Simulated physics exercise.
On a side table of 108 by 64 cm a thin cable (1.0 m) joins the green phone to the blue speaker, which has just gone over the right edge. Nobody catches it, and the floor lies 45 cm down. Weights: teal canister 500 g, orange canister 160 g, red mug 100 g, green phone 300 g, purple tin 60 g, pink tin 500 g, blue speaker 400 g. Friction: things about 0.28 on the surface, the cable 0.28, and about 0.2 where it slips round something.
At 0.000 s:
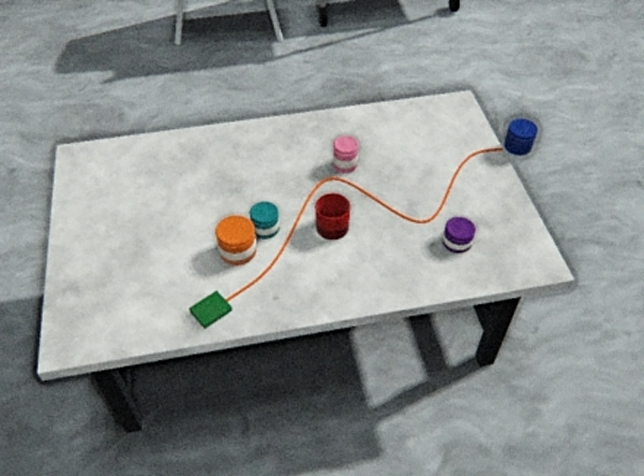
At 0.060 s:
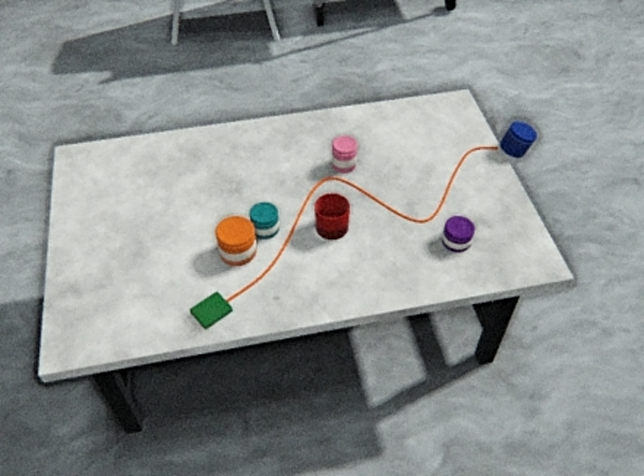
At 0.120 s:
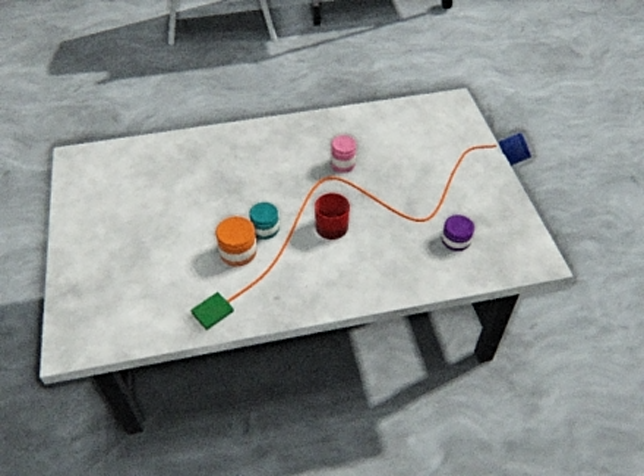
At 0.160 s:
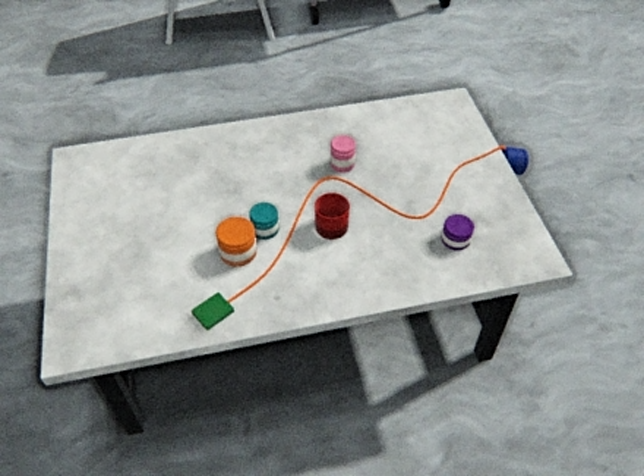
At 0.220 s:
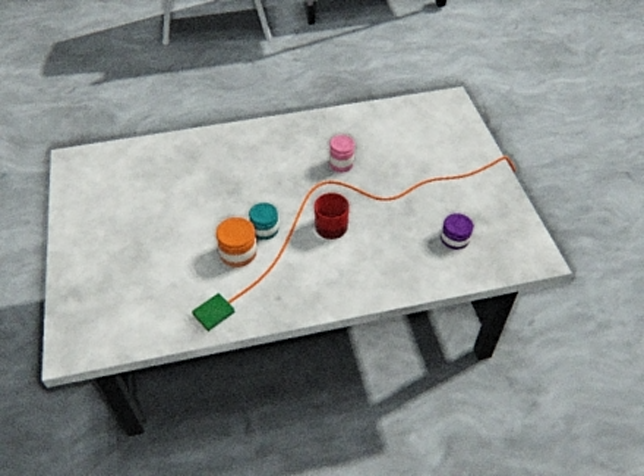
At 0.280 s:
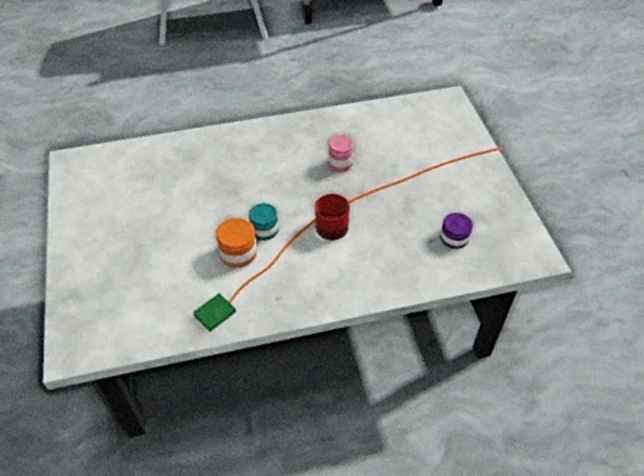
Table with canisters, a red mug and a green phone, a blue speaker dropping off the right edge, pulling the orange cable straighter.
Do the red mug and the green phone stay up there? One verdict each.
In order: The red mug drops off; the green phone remains up there.
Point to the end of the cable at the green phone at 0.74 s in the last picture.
At about (367, 214).
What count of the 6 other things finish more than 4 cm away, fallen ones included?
I count 2.
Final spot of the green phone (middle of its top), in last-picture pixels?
Near (360, 201).
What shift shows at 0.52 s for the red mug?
Red mug 25 cm.
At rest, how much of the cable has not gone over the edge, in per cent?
About 40 per cent.
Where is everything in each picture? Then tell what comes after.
In the first frame, shows, red mug (333, 206); green phone (210, 307); cable runs through (468, 158) (439, 210) (366, 193) (304, 207) (268, 270).
In the second frame, shows, blue speaker (521, 130); cable runs through (465, 157) (365, 193) (268, 270).
In the third frame, shows, blue speaker (515, 150); cable runs through (463, 155) (365, 192) (269, 270).
In the fourth frame, shows, blue speaker (511, 161); cable runs through (476, 159) (364, 192) (269, 270).
In the fifth frame, shows, cable runs through (508, 160) (370, 196) (269, 270).
In the sixth frame, shows, red mug (332, 206); green phone (214, 310); cable runs through (477, 154) (401, 181) (267, 268).
By 0.5 s, the cable's tail end at (317, 243); green phone 24 cm off its start, red mug 24 cm off its start, blue speaker over the edge.
By 0.7 s, the cable's tail end at (367, 214); green phone 39 cm off its start, red mug over the edge, blue speaker over the edge.
By 1.0 s, the cable's tail end at (376, 208); red mug over the edge, green phone 42 cm off its start at (360, 201), blue speaker over the edge.
By 1.2 s, the cable's tail end at (376, 208); red mug over the edge, green phone 42 cm off its start, blue speaker over the edge.
By 2.4 s, the cable's tail end at (376, 208); red mug over the edge, green phone 42 cm off its start at (360, 201), blue speaker over the edge.
